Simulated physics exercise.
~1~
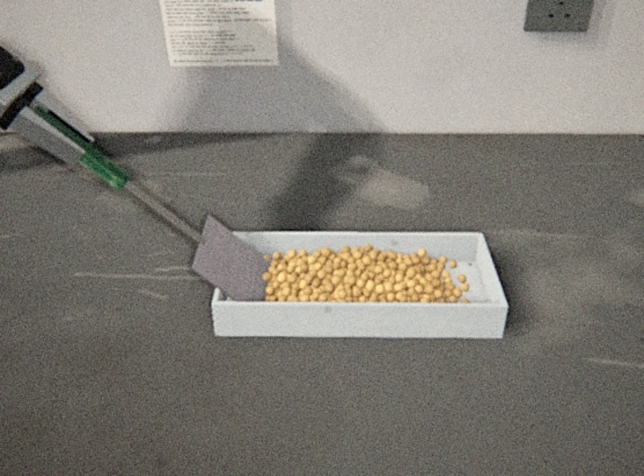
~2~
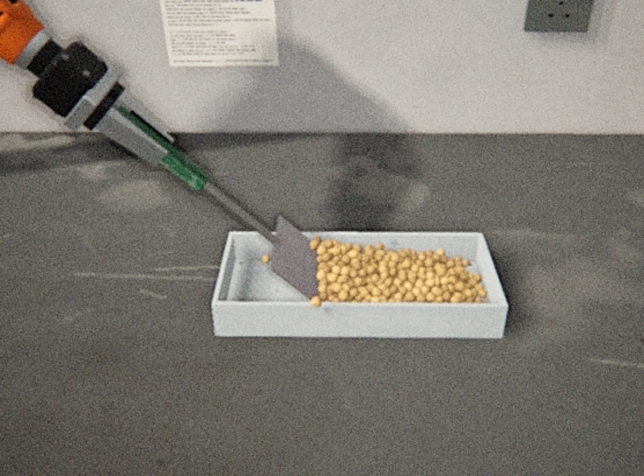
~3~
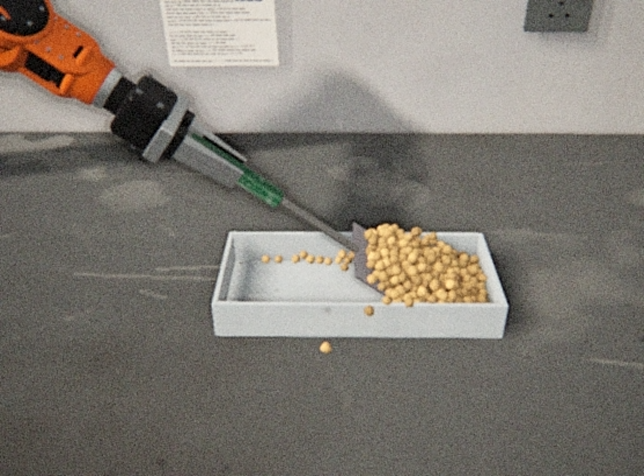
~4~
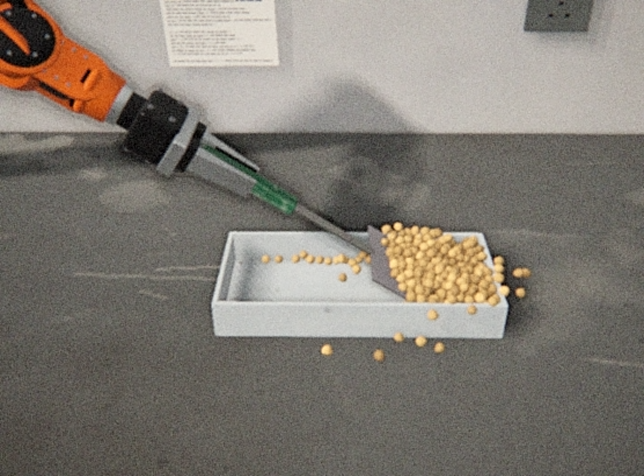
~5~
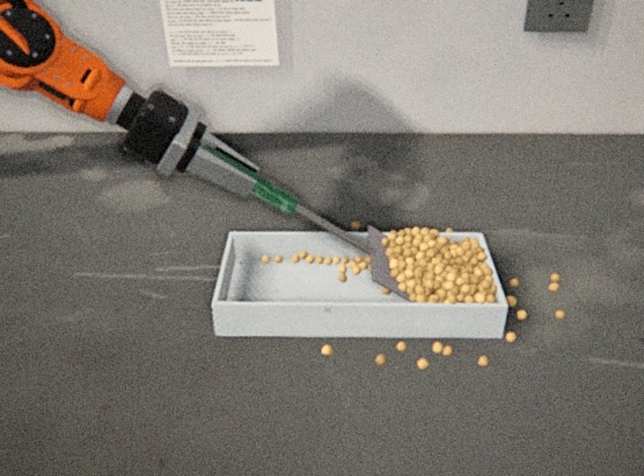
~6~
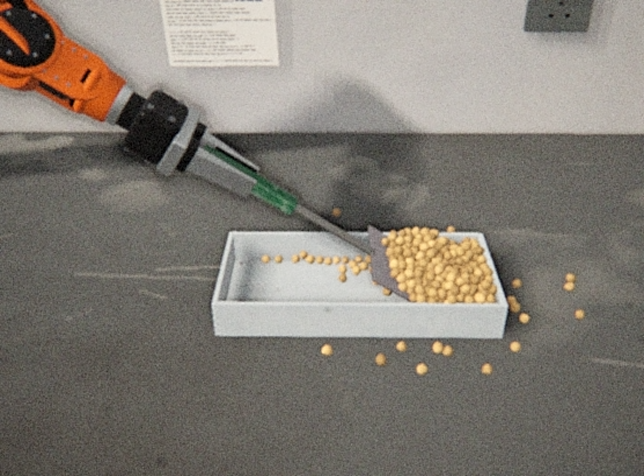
An orange and black robot arm reaches in from the upper left, holding a grey spatula with a green section on its shaft inside a long white trough of tan chickpeas. The fixed view looks slightly down on a dark grey surface, with a printed sheet and a socket on the pale wall behind. The spatula pushes right, bunching the chickpeas into a steep heap and leaving a thin trail behind. As it slows and stops, several spill over the front and right edges and roll outward. Most remain piled at the trough's right end, with a few scattered around it.
